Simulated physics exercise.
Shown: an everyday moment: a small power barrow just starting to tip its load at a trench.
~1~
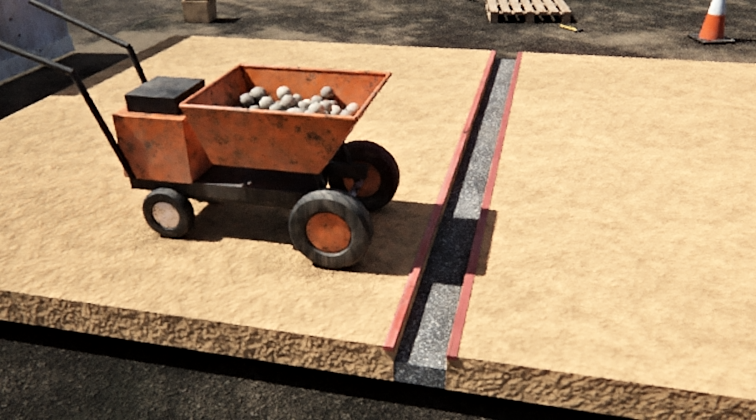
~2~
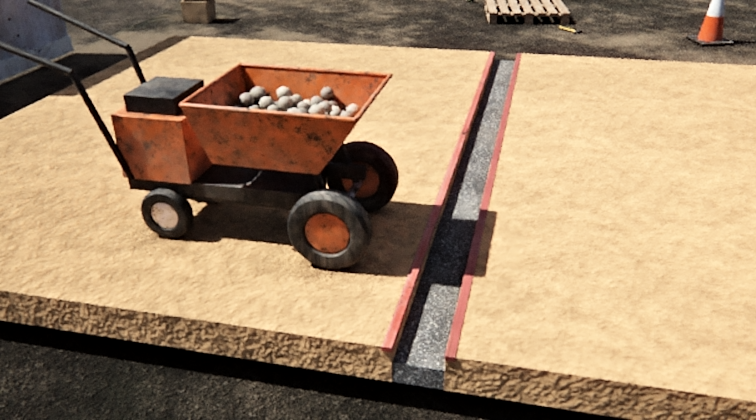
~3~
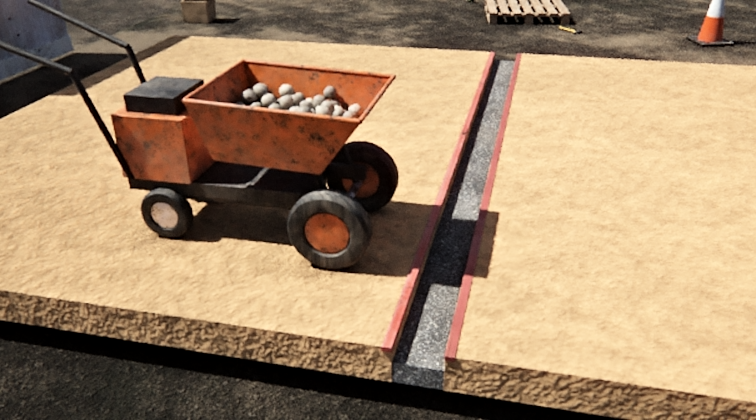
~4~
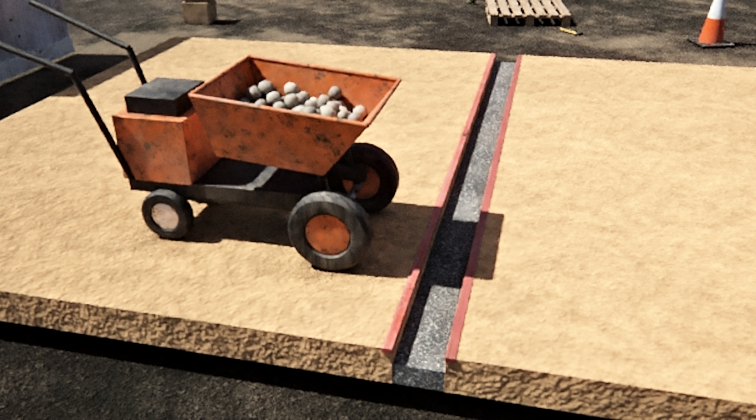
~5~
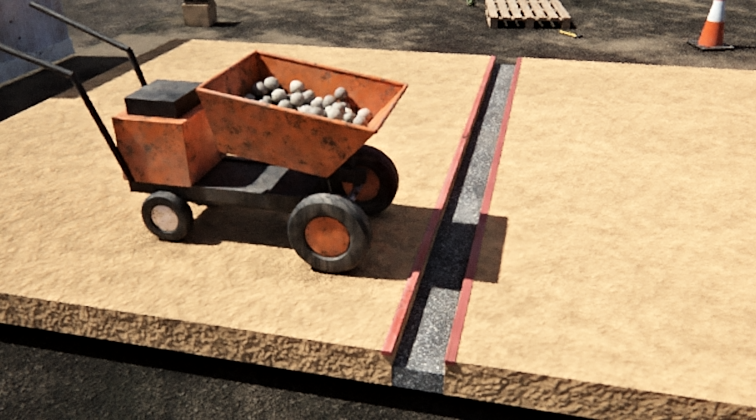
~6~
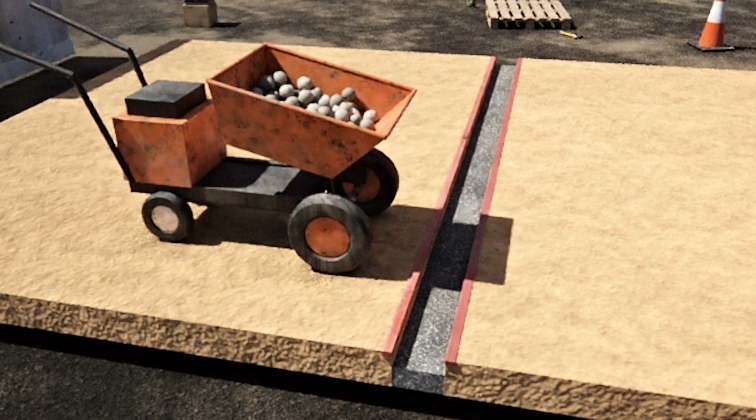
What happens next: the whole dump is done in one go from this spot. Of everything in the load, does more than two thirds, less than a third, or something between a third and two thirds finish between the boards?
Less than a third does.
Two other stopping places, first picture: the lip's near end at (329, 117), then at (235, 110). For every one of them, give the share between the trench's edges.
The shares come out close to 50 and 30 per cent, in that order.
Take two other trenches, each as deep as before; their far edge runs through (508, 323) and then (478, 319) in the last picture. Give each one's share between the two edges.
About 70 and 40 per cent.
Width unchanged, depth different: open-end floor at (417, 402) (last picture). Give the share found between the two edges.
The share comes to around 20 percent.
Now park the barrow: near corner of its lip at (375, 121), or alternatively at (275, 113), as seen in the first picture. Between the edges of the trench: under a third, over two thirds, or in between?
Note - stop 1: Less than a third; stop 2: In the middle band.
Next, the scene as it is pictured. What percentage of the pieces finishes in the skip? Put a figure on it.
Something like 0 in every hundred.
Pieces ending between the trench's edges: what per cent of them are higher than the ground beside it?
I'd put it near 10 in a hundred.
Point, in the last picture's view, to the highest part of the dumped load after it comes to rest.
Top, approx.: (507, 234).
Soon after the last picture, skip tipped steeply; all in the skip.
A little later, skip tipped right over; nearly all in the skip; a stray few in or heaped over the trench; a small part beyond it; a stray few falling.
Later still, skip tipped right over; about a quarter in the skip; a stray few in or heaped over the trench; about two thirds beyond it.
By the end, skip tipped right over; about a quarter in or heaped over the trench; most beyond it.
